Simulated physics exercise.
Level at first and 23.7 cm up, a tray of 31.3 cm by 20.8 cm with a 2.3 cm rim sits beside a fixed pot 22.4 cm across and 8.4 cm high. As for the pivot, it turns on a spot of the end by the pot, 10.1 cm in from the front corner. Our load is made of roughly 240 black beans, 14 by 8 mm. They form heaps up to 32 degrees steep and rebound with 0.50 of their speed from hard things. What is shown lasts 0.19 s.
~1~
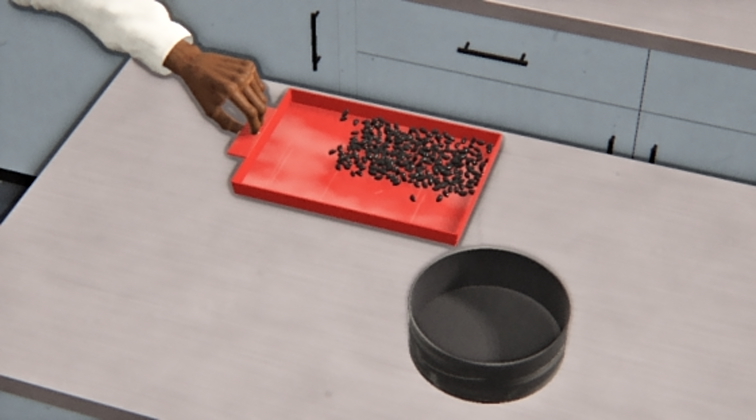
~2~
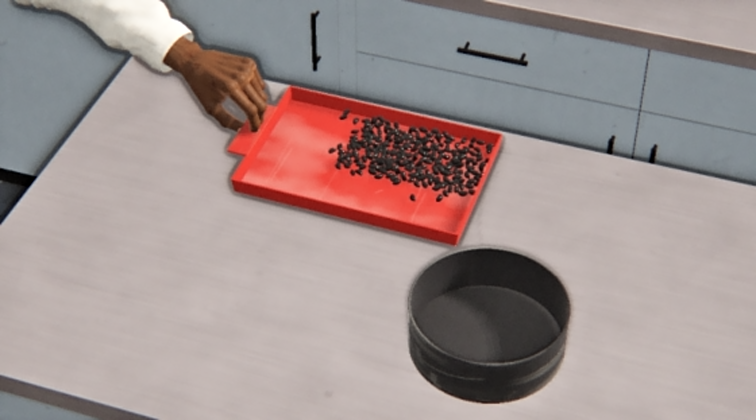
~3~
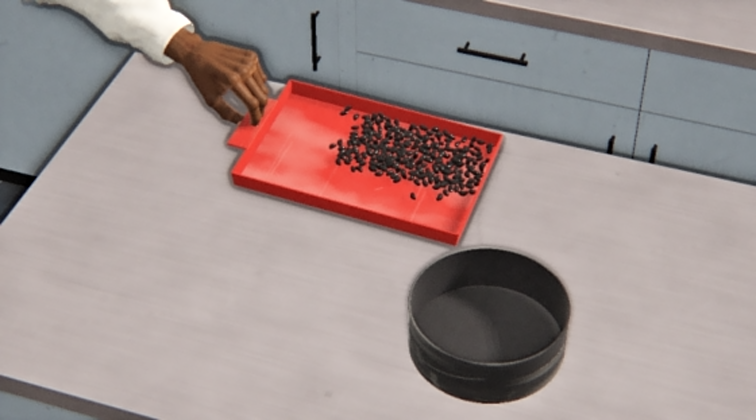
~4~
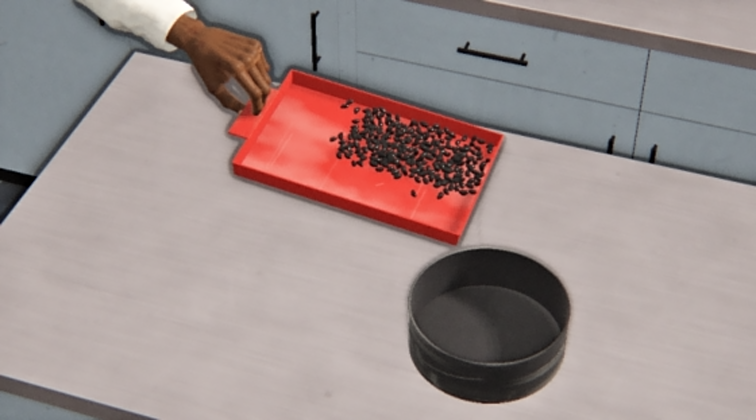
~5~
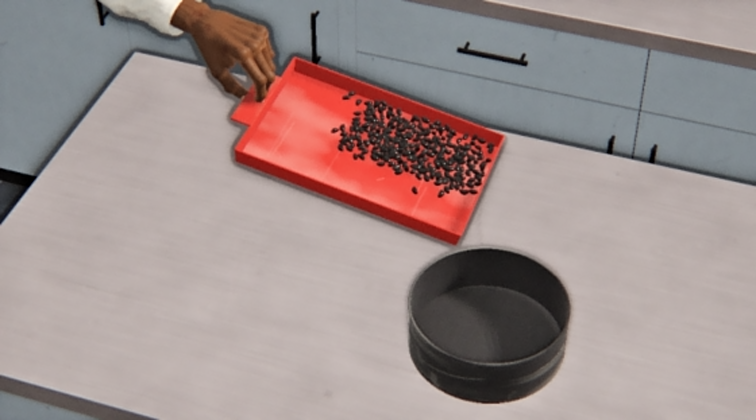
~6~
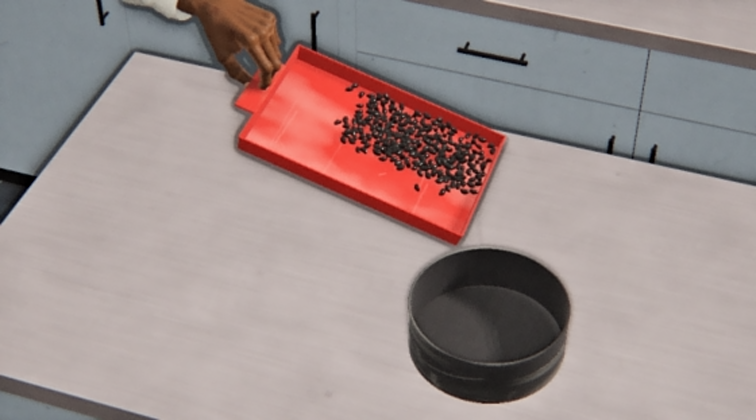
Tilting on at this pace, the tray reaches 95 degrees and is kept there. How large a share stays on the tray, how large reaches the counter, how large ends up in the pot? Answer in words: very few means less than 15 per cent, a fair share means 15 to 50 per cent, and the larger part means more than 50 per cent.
Tray: Very few. Counter: A fair share. Pot: The larger part.
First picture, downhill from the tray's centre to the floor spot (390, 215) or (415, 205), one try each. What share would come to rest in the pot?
Approximately 90 percent, then 95 percent.
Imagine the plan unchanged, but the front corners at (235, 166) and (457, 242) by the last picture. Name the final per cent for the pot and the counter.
Split: Pot = 95, counter = 0.
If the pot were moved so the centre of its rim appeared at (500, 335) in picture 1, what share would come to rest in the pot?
About 35 per cent.
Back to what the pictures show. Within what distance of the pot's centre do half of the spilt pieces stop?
I'd say close to 22 centimetres.
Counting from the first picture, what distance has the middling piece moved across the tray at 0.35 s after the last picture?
I'd say close to 4 centimetres.
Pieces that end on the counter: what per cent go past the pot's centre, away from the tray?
Roughly 80 percent of the spill.
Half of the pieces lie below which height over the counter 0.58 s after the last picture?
Median height: Approx. 24 cm.
Then, 0.35 s after the last picture, tilt 54 degrees; the tray holds 100 %, the pot 0 %.
Then, 0.58 s after the last picture, tilt 81 degrees; the tray holds 75 %, the pot 0 %.
Then, 0.92 s after the last picture, tilt 95 degrees; the tray holds 20 %, the pot 45 %.
In the end, tray 5 %, counter 25 %, pot 65 %.
